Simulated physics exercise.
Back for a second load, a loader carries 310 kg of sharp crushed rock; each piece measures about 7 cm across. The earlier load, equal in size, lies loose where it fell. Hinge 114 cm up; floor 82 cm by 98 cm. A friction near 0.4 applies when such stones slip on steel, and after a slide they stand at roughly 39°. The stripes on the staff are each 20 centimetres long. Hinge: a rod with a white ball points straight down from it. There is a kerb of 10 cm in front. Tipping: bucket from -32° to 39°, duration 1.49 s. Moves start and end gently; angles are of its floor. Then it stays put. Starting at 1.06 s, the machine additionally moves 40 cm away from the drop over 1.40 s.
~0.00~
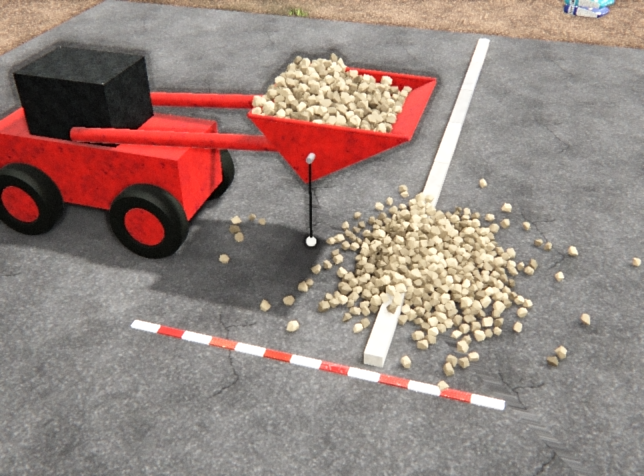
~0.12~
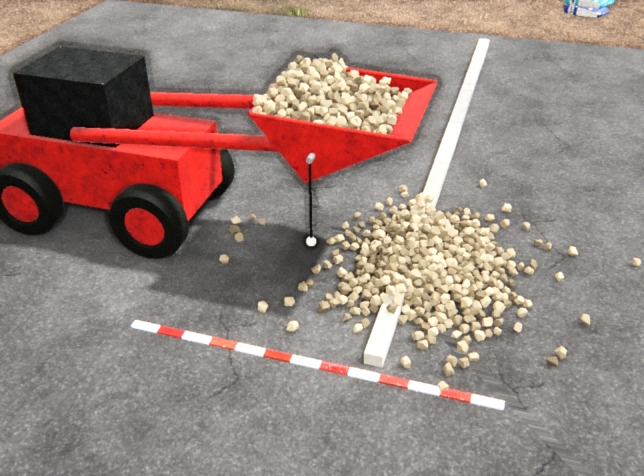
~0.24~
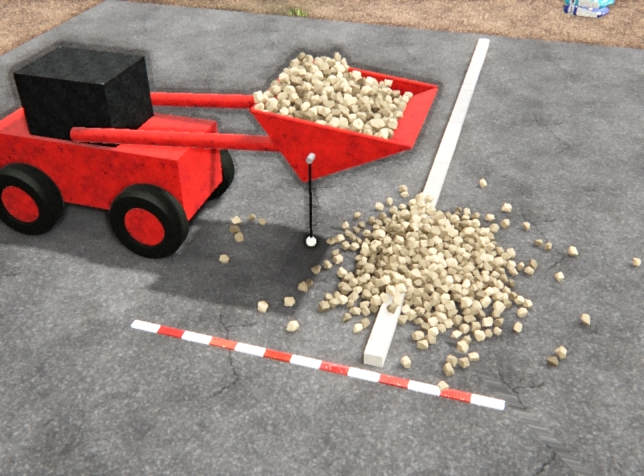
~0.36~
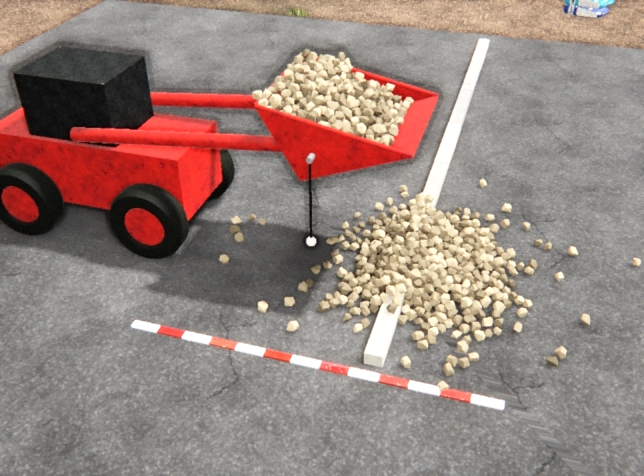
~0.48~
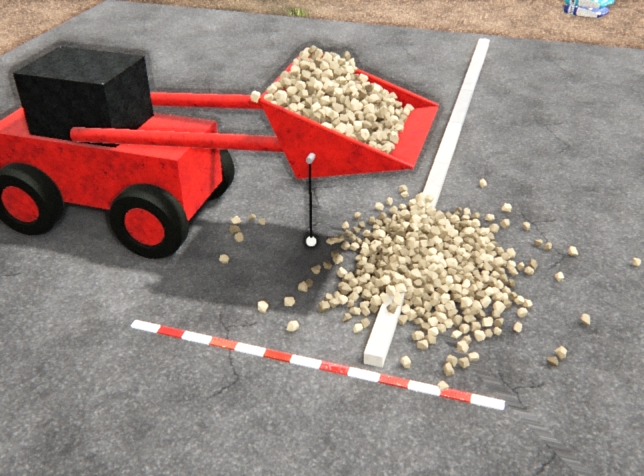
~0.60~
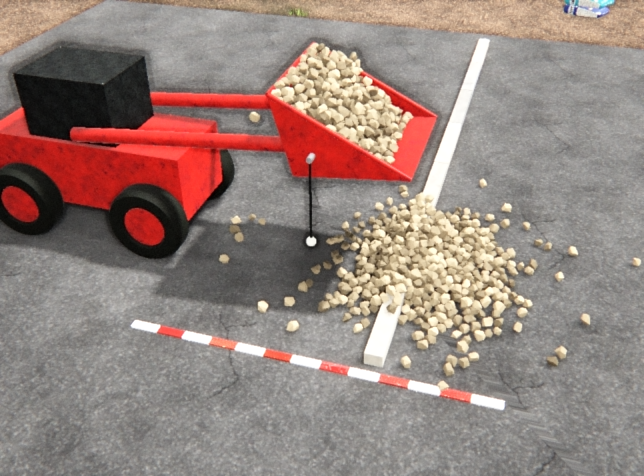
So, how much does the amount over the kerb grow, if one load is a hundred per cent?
It grows by around 35 per cent.
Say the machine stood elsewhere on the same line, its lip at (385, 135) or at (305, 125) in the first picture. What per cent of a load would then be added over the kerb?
Case one about 10 %, case two about 0 %.
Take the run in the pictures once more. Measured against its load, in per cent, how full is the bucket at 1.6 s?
Reading: Near 40 % of the load.
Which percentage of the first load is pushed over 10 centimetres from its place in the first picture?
I'd say roughly 5 per cent of them.
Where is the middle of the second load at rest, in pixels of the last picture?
Centre at roughly (395, 244).
After 1.1 s the floor is at 28°; in per cent of one load, 99 in the bucket, 41 on this side of the kerb, 62 over the kerb; the foremost stones are at (569, 286).
After 1.6 s the floor is at 39°; in per cent of one load, 39 in the bucket, 85 on this side of the kerb, 78 over the kerb; the foremost stones are at (569, 286).
After 2.9 s the floor is at 39°; in per cent of one load, 0 in the bucket, 106 on this side of the kerb, 96 over the kerb; the foremost stones are at (576, 301).
After 5.5 s the floor is at 39°; in per cent of one load, 0 in the bucket, 106 on this side of the kerb, 96 over the kerb; the foremost stones are at (576, 301). Net gain over the kerb, 35.
